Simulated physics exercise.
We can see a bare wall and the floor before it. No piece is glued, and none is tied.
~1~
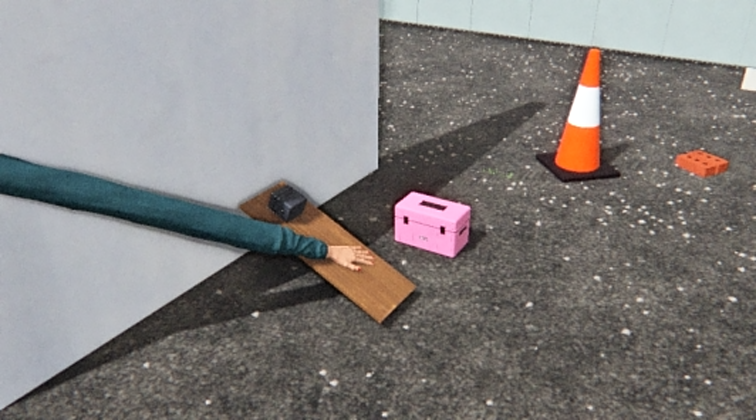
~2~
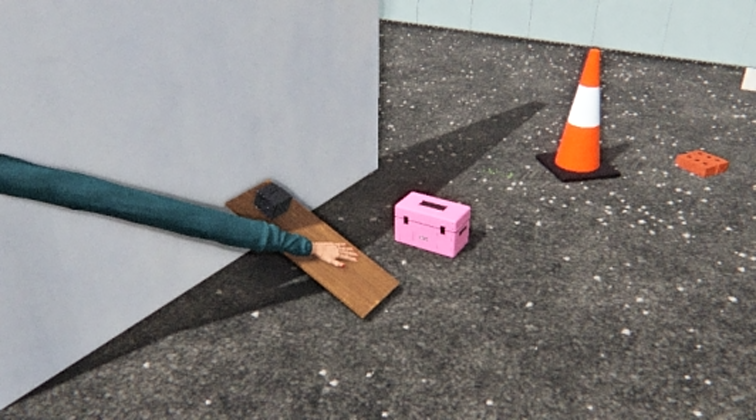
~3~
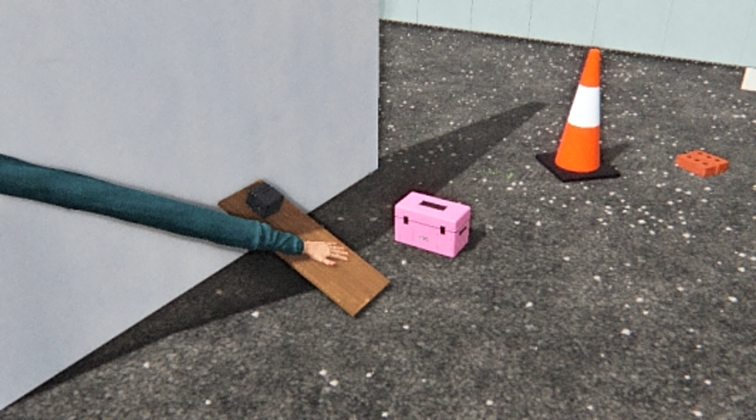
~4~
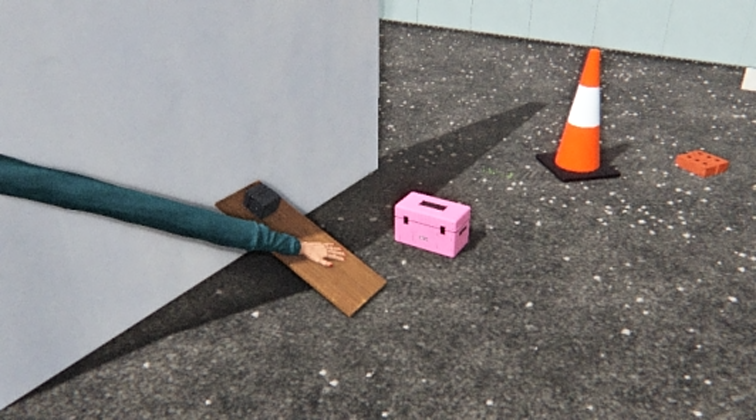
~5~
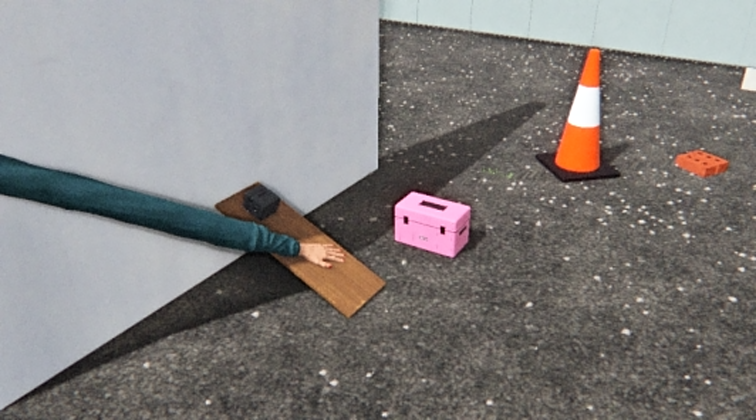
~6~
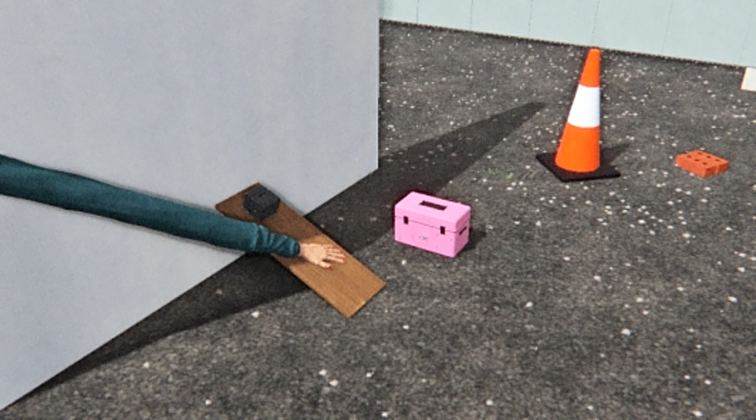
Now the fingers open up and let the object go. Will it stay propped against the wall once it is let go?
It turns unstable.
Then, 0.44 s past the last view, brown board 24° lower than it was left near (309, 278).
Then, 0.90 s past the last view, brown board resting near (309, 278).
Finally, moved from the start, brown board; pink toolbox still in place. Final places as the last picture's camera would see them, brown board near (309, 278). The board slips out.
